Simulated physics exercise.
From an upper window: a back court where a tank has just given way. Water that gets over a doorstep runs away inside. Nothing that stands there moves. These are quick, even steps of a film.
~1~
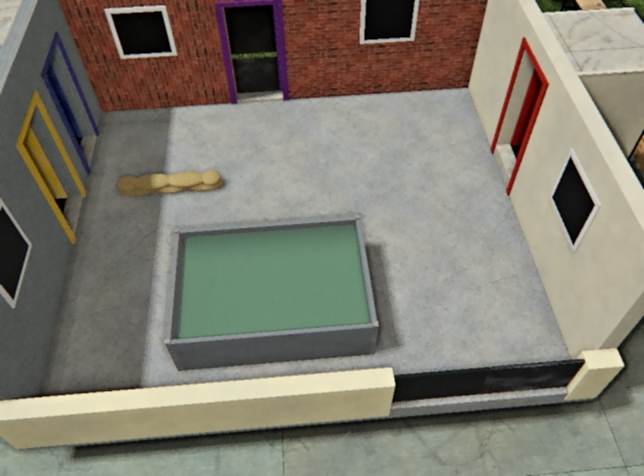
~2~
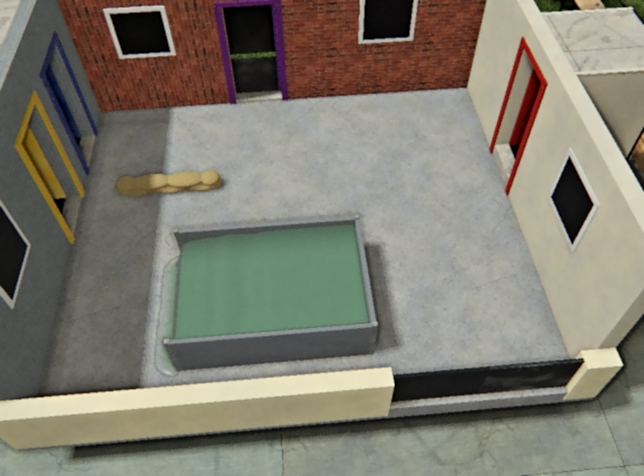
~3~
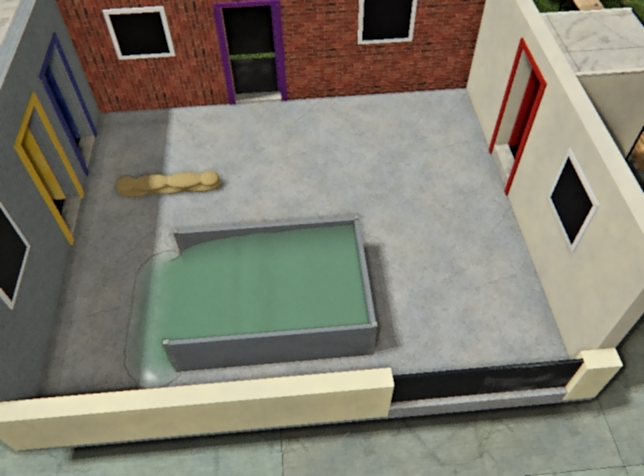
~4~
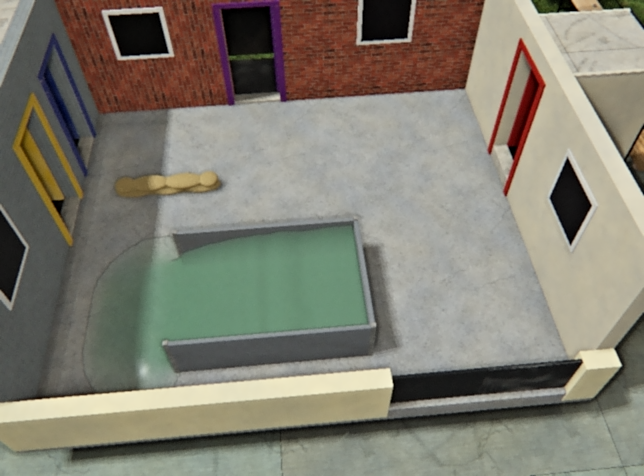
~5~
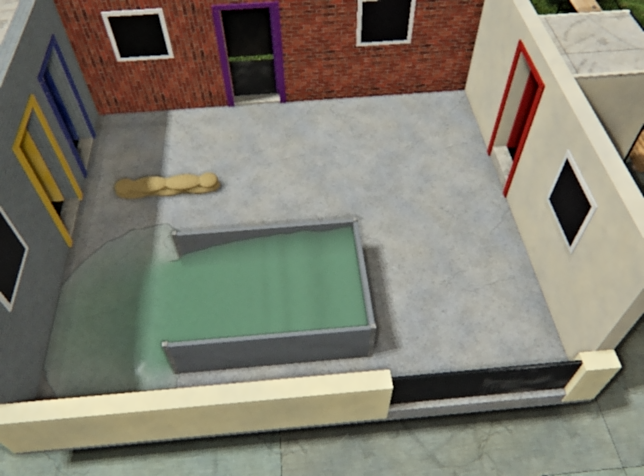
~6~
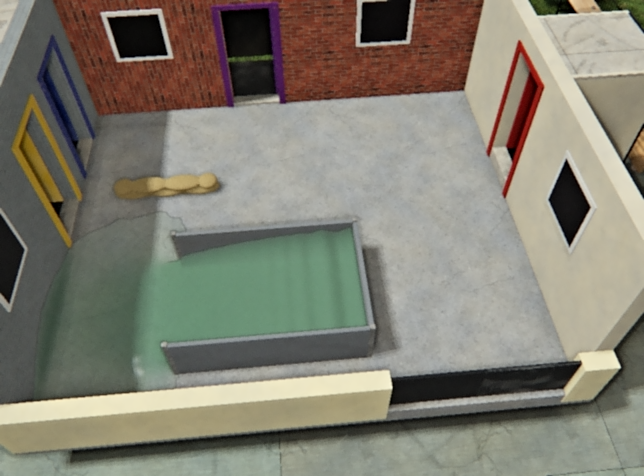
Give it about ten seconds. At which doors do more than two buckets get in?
The purple door holds within the limit; the yellow door floods; the blue door floods; the red door holds within the limit.
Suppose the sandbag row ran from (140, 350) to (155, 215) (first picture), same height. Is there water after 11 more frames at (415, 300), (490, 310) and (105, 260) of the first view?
As listed: Free of water, clear, wet.
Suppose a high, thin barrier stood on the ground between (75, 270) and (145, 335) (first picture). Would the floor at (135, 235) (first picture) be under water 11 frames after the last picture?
At that place: Flooded.
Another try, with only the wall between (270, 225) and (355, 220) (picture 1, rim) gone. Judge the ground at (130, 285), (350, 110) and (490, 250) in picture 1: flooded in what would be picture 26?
One after the other: No water, covered, clear.
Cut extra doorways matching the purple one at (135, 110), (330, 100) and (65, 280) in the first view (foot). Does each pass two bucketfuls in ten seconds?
As listed: Goes over, stays under, takes more.
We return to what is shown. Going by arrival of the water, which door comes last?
That is the red one.
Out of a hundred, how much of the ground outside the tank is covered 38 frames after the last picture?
Some 90 per cent.
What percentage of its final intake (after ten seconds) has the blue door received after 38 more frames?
Near 85 in a hundred.
A moment on, water covers 20 % of the floor; the purple door not reached, the yellow door under two buckets in, the blue door not reached, the red door not reached.
Next, water covers 25 % of the floor; the purple door not reached, the yellow door over two buckets in, the blue door wet at the sill, nothing in, the red door not reached.
Then, water covers 40 % of the floor; the purple door wet at the sill, nothing in, the yellow door over two buckets in, the blue door under two buckets in, the red door not reached.
Later, water covers 90 % of the floor; the purple door wet at the sill, nothing in, the yellow door far over two buckets in, the blue door over two buckets in, the red door wet at the sill, nothing in.
In the end, water covers 95 % of the floor; the purple door wet at the sill, nothing in, the yellow door far over two buckets in, the blue door over two buckets in, the red door wet at the sill, nothing in.
